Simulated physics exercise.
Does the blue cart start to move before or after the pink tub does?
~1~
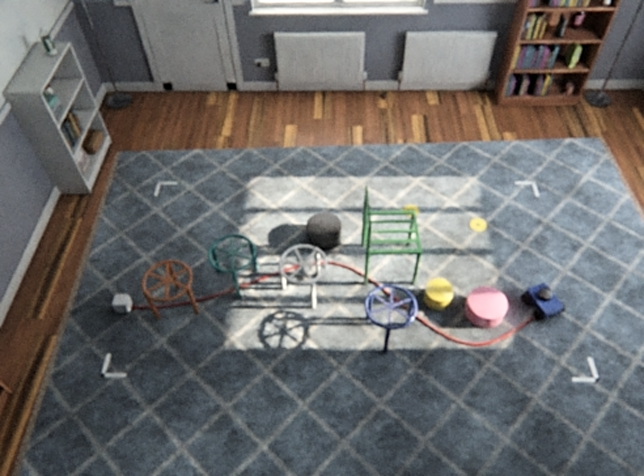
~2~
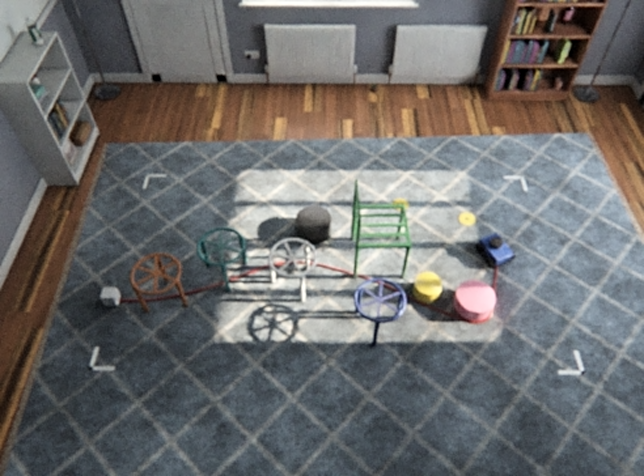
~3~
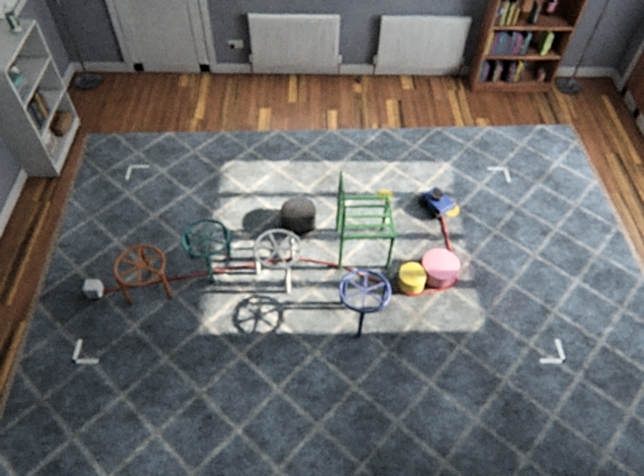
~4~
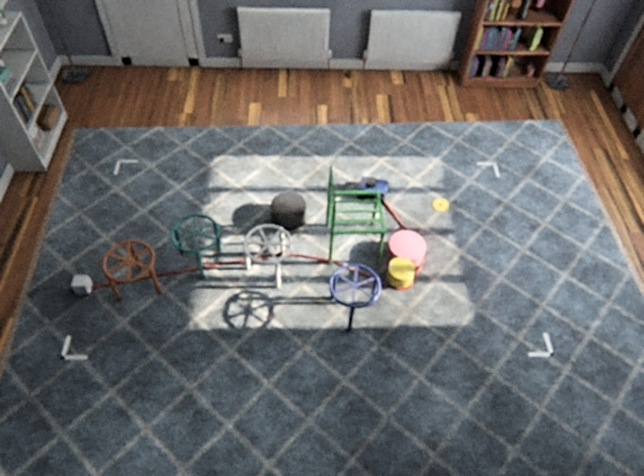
The blue cart starts to move before the pink tub. The tub shifts only later, once the cart is already well on its way.
